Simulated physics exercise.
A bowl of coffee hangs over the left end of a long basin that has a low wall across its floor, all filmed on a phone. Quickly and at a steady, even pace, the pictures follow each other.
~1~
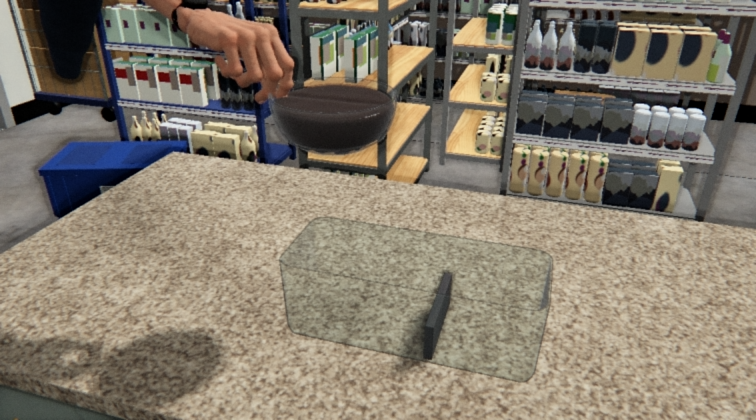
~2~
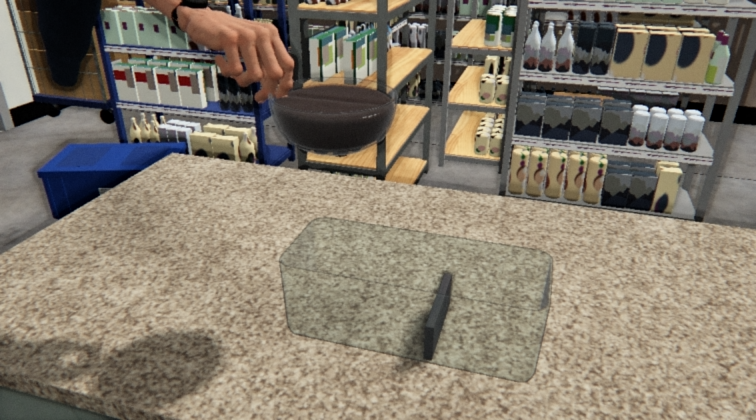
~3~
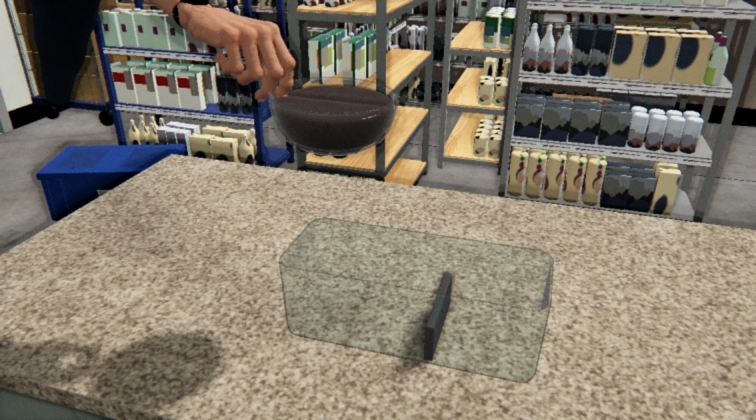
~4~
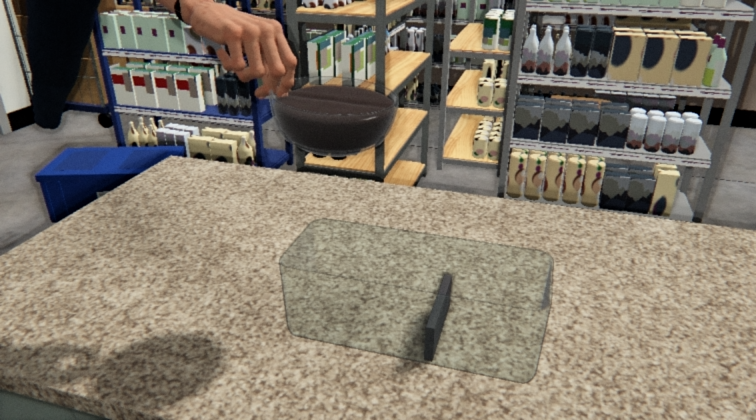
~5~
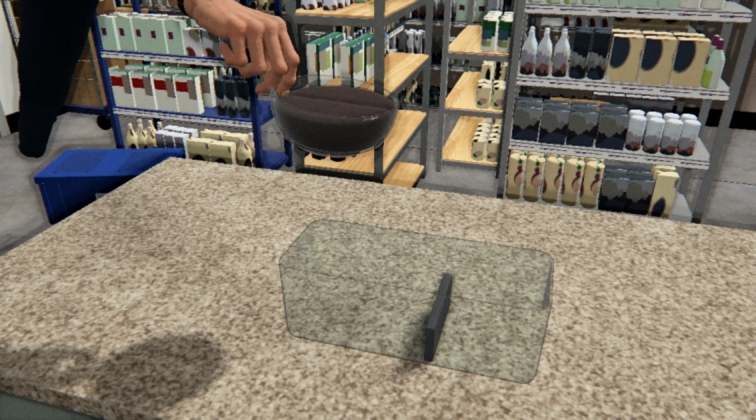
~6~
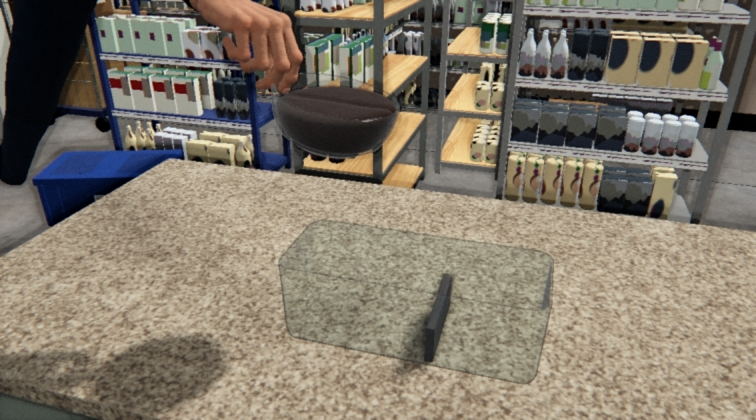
A hand held a glass bowl of dark liquid above a clear, long basin with a low wall inside, keeping it level at first, then slowly tilting it slightly down to the right.
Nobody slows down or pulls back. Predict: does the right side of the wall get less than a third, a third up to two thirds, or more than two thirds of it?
It gets a third up to two thirds.
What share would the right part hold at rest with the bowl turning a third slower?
Around 60 percent ends up there.
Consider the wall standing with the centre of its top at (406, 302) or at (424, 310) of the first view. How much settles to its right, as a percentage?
First try 80 per cent, second try 65 per cent.
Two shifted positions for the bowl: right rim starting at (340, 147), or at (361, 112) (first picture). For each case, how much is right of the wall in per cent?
Roughly 5 % the first time and roughly 0 % the second.
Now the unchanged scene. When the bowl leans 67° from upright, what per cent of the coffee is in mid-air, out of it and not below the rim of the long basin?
50 %.
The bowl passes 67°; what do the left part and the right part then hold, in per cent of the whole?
Left: Some 5 %. Right: Some 10 %.
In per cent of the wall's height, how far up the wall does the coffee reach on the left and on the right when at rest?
Near 20 in a hundred to the left, 40 to the right.
A moment on, the bowl is tipped part way and 37 per cent is still to pour, 5 is left of the wall and 10 right of it.
Next, the bowl is tipped on its side and 3 per cent is still to pour, 34 is left of the wall and 54 right of it.
Then the bowl is tipped right over and 0 per cent is still to pour, 44 is left of the wall and 54 right of it.
Later the bowl is tipped right over and 0 per cent is still to pour, 44 is left of the wall and 54 right of it.
At rest 44 per cent lies left of the wall, 54 right of it and 2 outside.
